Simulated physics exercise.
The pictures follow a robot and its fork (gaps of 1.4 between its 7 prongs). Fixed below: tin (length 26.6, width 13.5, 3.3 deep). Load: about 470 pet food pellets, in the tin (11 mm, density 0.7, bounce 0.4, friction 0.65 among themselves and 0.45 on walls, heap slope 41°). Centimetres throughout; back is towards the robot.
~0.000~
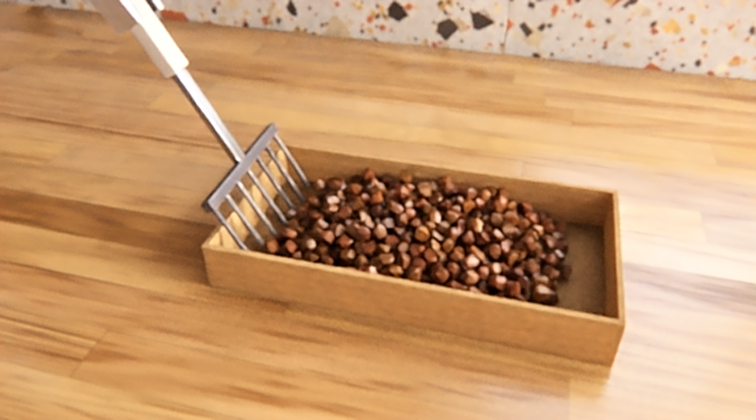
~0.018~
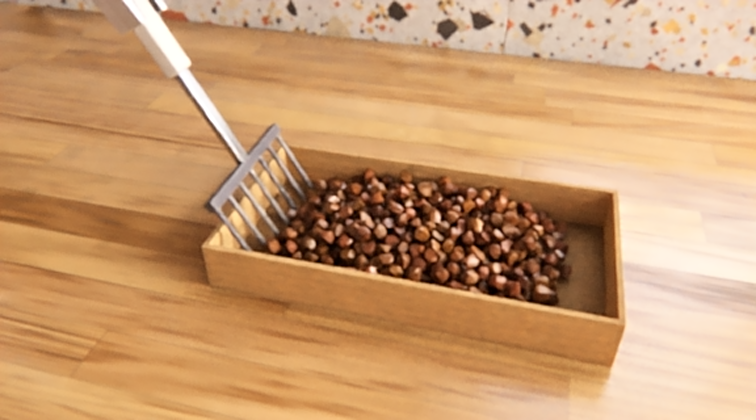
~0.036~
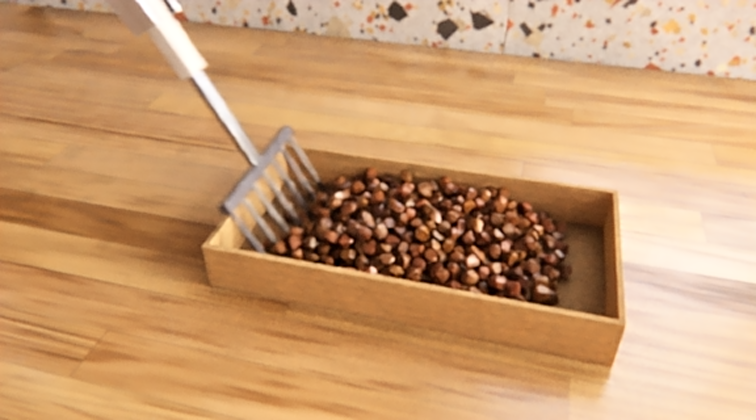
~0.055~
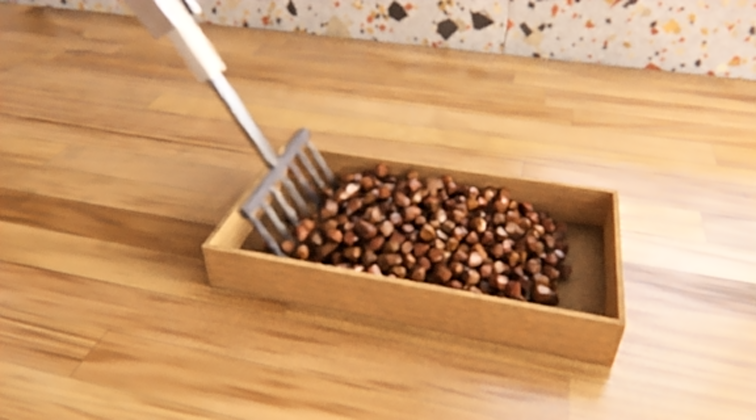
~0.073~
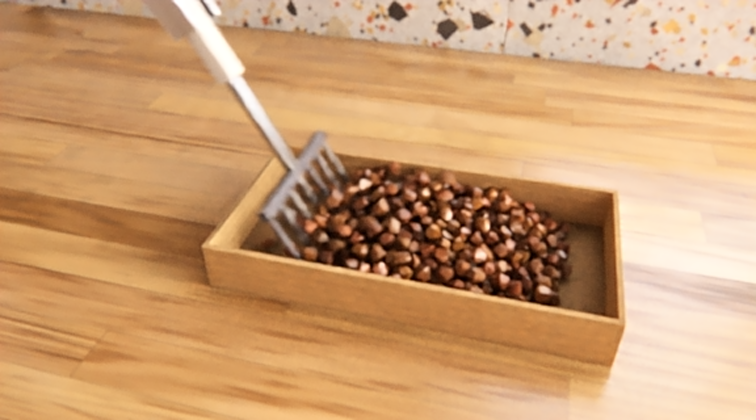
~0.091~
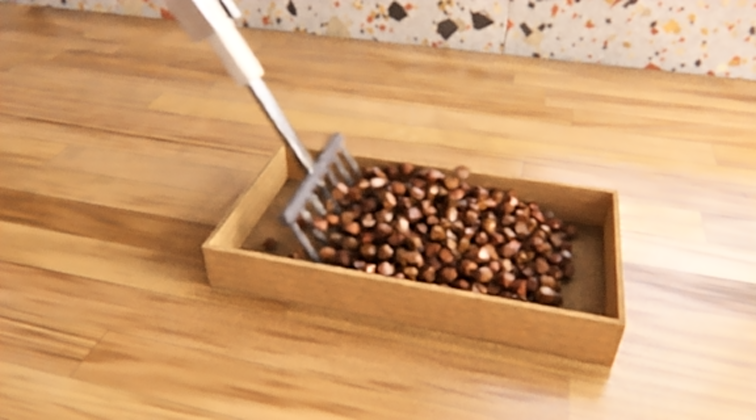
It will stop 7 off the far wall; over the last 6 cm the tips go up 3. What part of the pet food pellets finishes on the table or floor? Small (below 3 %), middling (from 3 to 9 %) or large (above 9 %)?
Share on the table or floor: Large (above 9 %).
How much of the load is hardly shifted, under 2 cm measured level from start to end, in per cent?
About 5 per cent.
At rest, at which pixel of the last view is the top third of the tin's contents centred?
Near (576, 243).
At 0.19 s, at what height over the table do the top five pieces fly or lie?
Some 7 cm.
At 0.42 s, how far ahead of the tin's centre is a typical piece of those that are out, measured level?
Roughly 18 cm.
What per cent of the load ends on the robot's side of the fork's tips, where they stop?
Some 25 per cent.
By 0.14 s, sloping 60°, highest piece 6 above the table; 468 in the tin.
By 0.19 s, sloping 60°, highest piece 7 above the table; 468 in the tin.
By 0.42 s, sloping 60°, highest piece 6 above the table; 394 in the tin, 65 on the table or floor, 9 in flight or on the tool.
By 1.12 s, sloping 60°, highest piece 5 above the table; 391 in the tin, 77 on the table or floor.
Final count, 391 in the tin, 77 on the table or floor. That is 16 % on the table or floor.
